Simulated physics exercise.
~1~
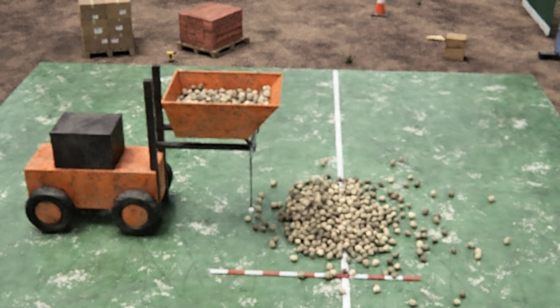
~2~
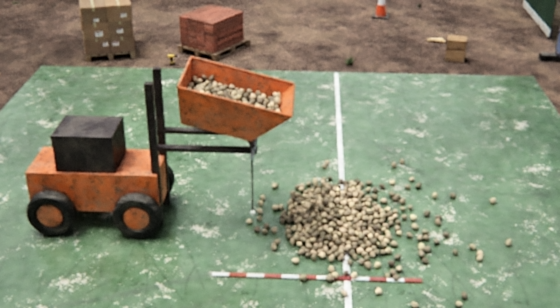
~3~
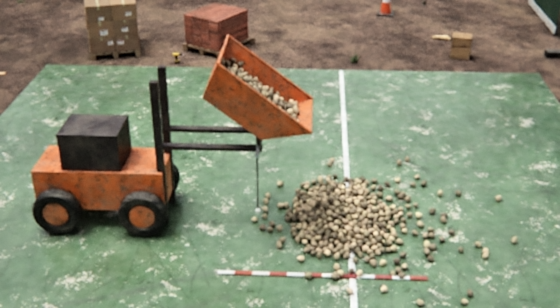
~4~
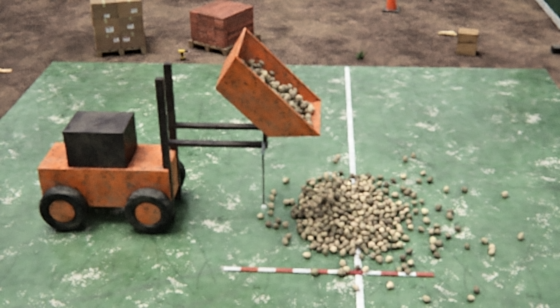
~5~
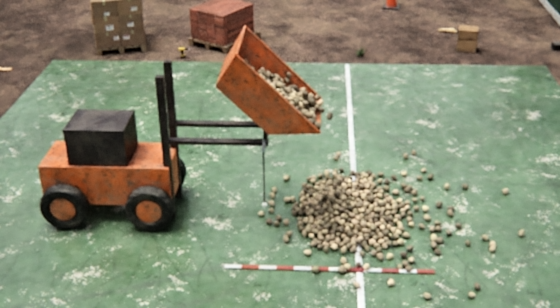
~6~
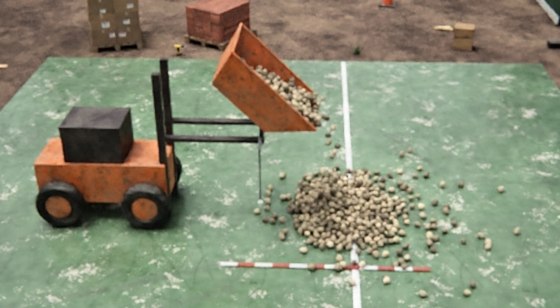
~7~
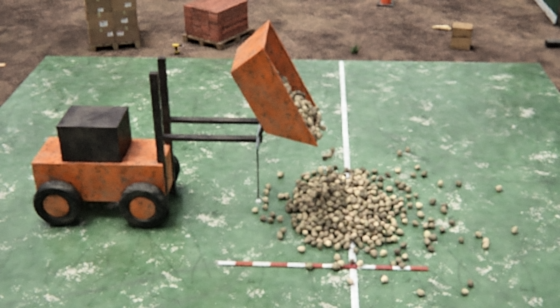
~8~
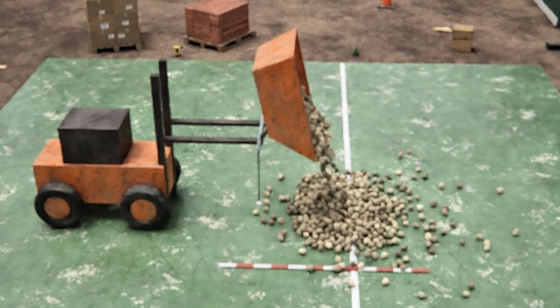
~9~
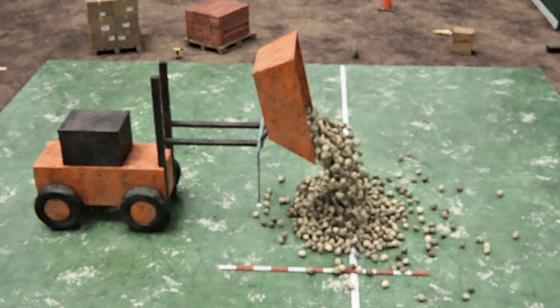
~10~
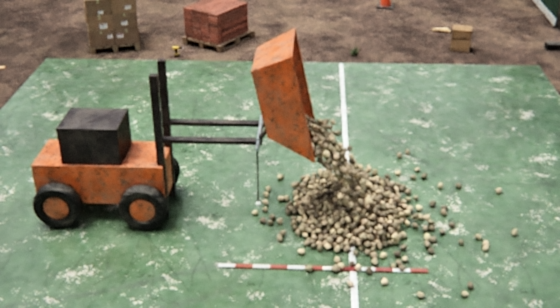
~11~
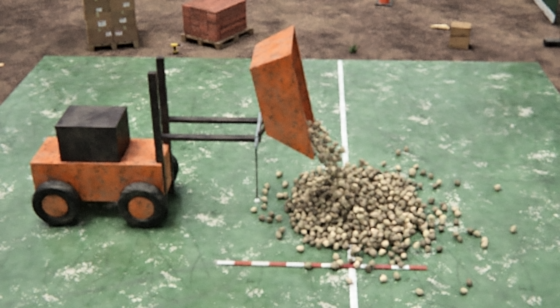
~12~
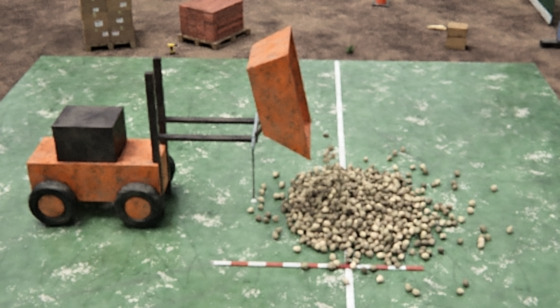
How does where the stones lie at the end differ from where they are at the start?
At the start some stones are up in the skip and the rest lie in a pile on the ground. By the end they are all on the ground in a bigger pile across the white line, so the stones as a whole sit lower and farther right.
